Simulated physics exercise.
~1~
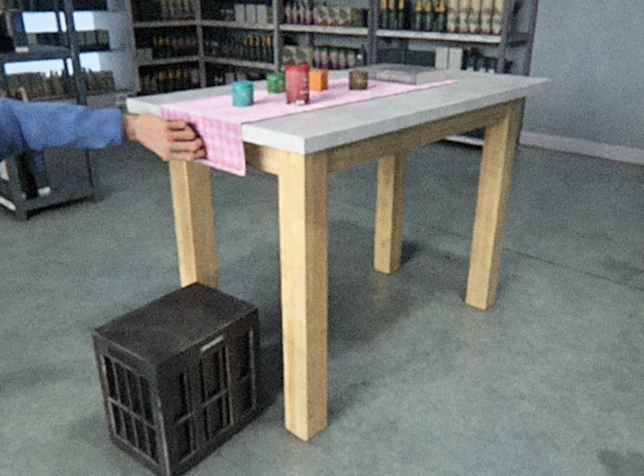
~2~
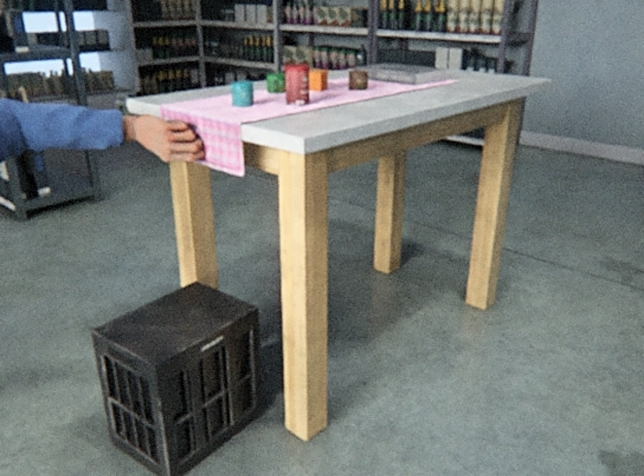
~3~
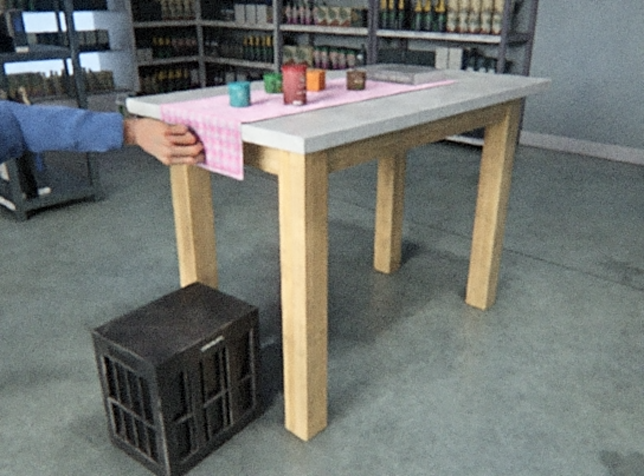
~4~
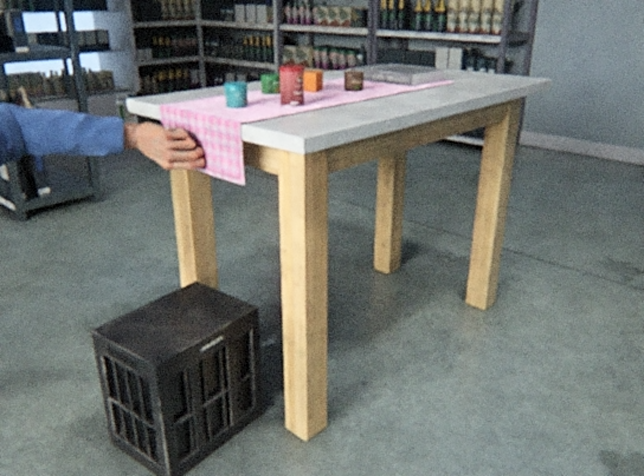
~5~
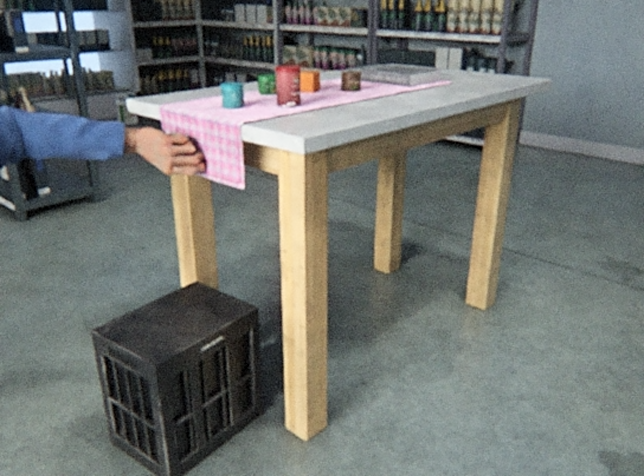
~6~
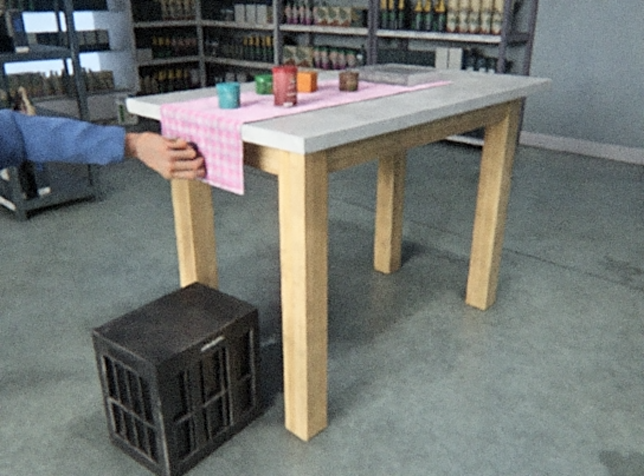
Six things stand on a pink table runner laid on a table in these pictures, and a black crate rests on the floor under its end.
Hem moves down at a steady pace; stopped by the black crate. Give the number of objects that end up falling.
Three objects go.
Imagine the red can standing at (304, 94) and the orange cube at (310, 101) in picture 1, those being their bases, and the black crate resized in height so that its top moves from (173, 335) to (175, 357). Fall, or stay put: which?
Result: Red can gone, orange cube gone.
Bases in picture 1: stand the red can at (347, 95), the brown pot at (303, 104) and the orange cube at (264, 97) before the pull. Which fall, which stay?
As for the red can, it holds its spot; the brown pot, it leaves the top; the orange cube, it leaves the top.
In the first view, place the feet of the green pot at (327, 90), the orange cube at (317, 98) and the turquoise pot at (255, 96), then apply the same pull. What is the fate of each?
My call: The green pot hangs on; the orange cube takes a tumble; the turquoise pot takes a tumble.
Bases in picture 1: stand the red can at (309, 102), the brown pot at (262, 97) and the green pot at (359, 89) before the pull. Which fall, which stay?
Of these three, the red can takes a tumble, the brown pot takes a tumble, the green pot rides it out.
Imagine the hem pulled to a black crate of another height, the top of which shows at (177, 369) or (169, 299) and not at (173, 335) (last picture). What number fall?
We'd see 4, then 2.
Soon after, hem near (205, 238); turquoise pot gone.
Then, hem near (207, 283); turquoise pot and red can gone.
At rest, hem on the crate; turquoise pot, red can and green pot gone. The answer is three.
